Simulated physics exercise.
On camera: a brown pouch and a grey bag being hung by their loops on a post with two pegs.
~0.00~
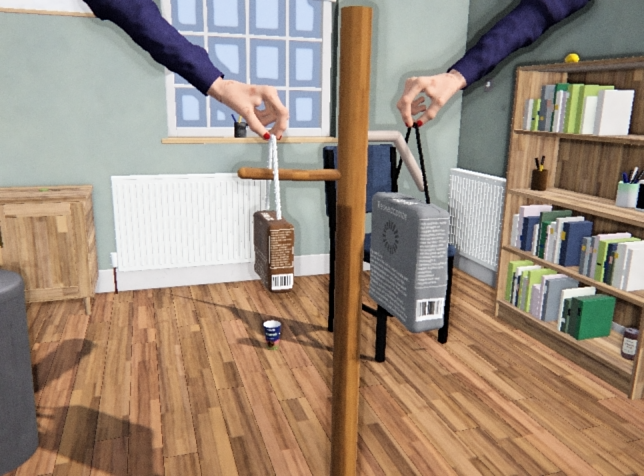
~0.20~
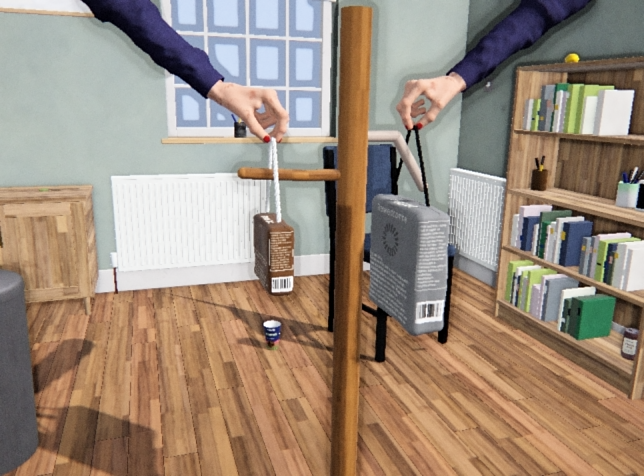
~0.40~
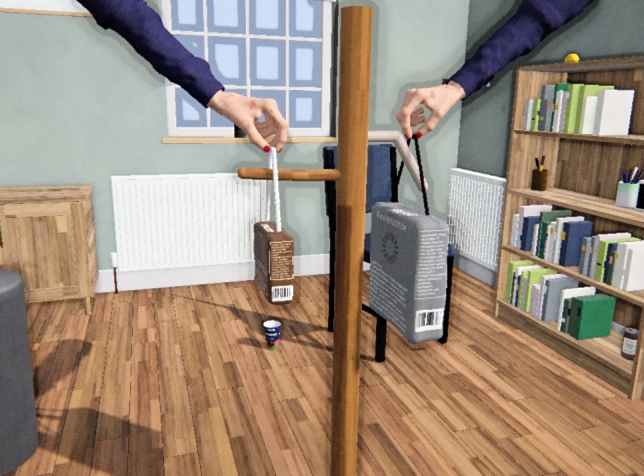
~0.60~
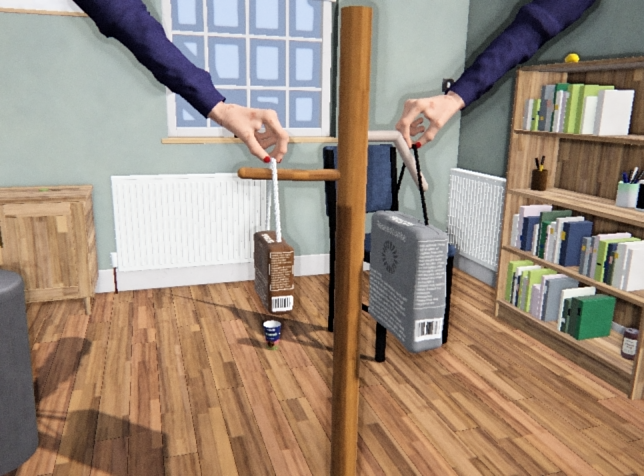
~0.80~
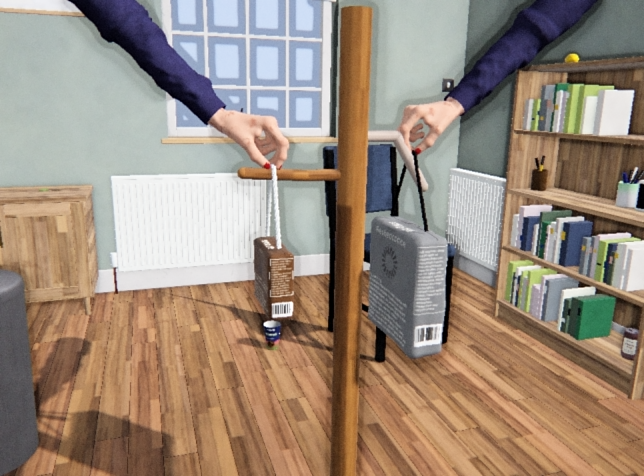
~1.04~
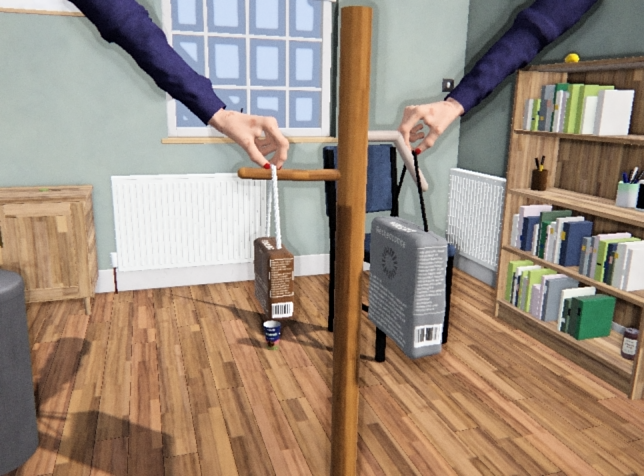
Two hands in dark blue sleeves hold a small brown pouch on a white loop at left and a larger grey bag on a black loop at right, either side of an upright wooden post with a peg. Seen from the front, the room has a wooden floor, white radiators, a window and a bookshelf at right. Both hands lower their items slightly, then pause, while the view stays fixed.
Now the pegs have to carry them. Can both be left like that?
In the end the brown pouch holds on, the grey bag comes down.
After 1.40 s, brown pouch still up near (274, 279); grey bag on the floor near (395, 449).
After 1.70 s, brown pouch still up near (274, 279); grey bag on the floor.
In the end, brown pouch still up near (275, 279); grey bag on the floor. The brown pouch remains on its peg and the grey bag slips off its peg.
